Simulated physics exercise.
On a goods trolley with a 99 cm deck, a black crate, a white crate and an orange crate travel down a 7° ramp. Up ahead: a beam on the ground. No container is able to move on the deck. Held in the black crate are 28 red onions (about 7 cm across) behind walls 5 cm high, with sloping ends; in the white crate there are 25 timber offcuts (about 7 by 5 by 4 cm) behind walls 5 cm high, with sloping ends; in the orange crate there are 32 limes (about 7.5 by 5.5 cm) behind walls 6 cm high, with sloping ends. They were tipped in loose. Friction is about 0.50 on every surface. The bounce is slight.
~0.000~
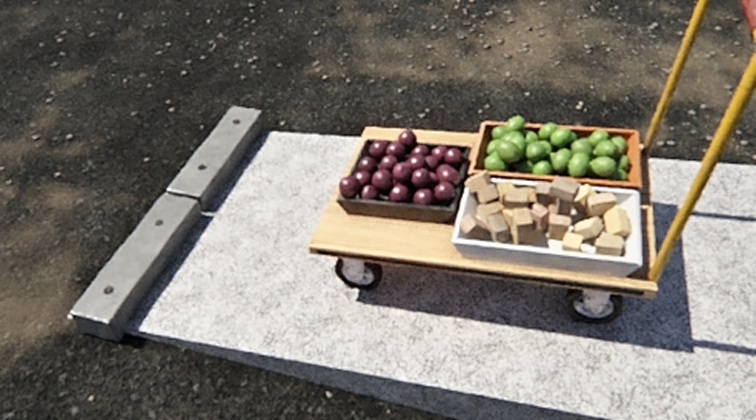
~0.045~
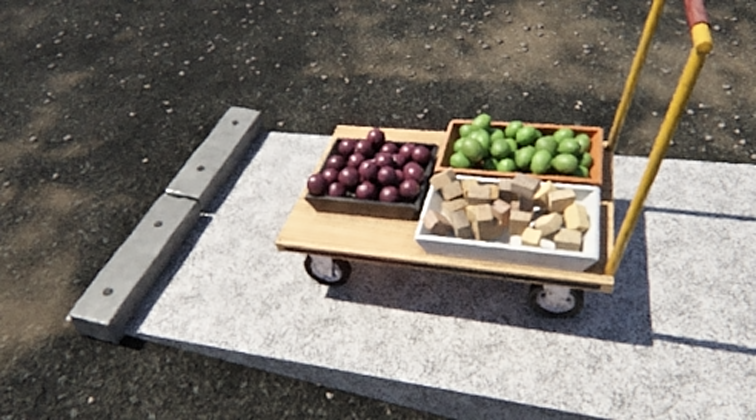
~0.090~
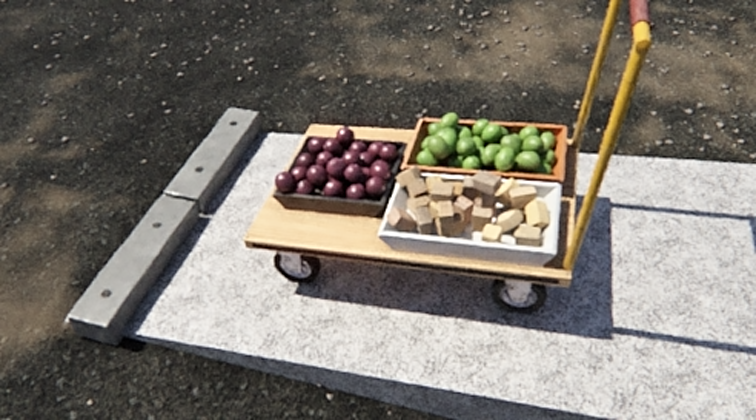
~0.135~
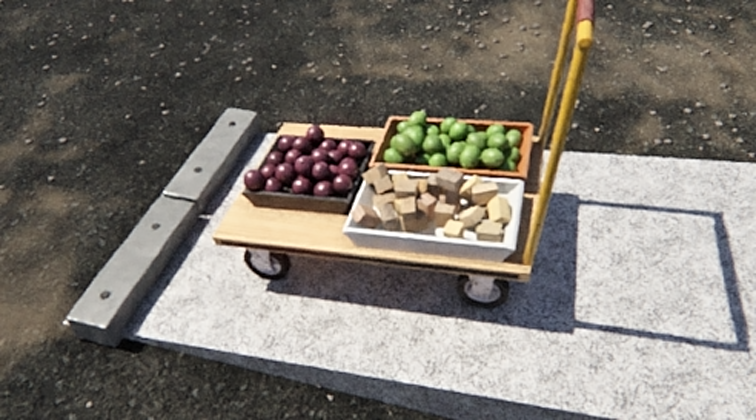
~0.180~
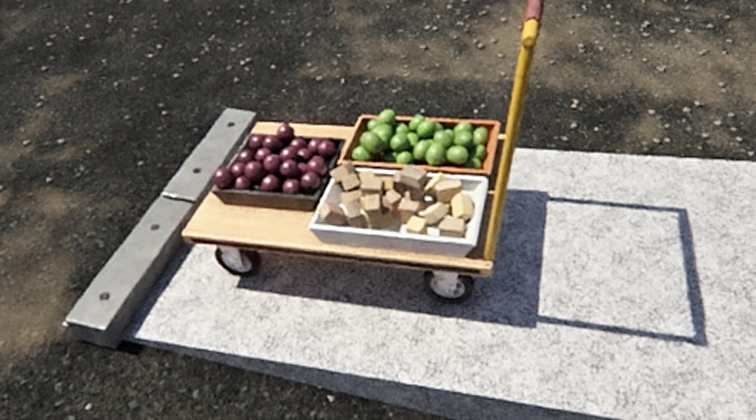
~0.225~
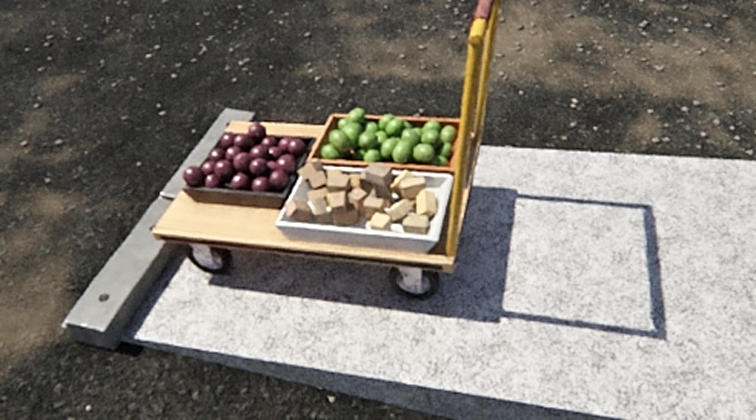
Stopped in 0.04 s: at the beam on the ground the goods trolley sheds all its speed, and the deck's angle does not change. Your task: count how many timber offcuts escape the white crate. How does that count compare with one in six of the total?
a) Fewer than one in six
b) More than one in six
The answer is b.
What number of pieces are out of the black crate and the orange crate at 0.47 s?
Estimate at that time - black crate 10, orange crate 6, give or take.
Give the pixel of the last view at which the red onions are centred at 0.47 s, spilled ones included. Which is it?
Middle: About (185, 157) px.
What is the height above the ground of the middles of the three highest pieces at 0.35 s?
Their middles average near 48 cm high.
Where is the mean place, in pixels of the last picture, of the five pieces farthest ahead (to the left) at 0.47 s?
Mean position approx. (120, 141).
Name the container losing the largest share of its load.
The black crate.
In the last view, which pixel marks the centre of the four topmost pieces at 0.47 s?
They are centred near pixel (210, 151).
After 0.25 s, the wheels strike.
After 0.35 s, the black crate is down by 3 of 28, the white crate is down by 1 of 25 and the orange crate is down by 1 of 32.
After 0.47 s, the black crate is down by 10 of 28, the white crate is down by 6 of 25 and the orange crate is down by 6 of 32.
After 0.70 s, the black crate is down by 13 of 28, the white crate is down by 7 of 25 and the orange crate is down by 9 of 32.
When it is over (at 1.21 s), the black crate is down by 15 of 28, the white crate is down by 7 of 25 and the orange crate is down by 9 of 32. Asked share, 7 of 25, 28 per cent.
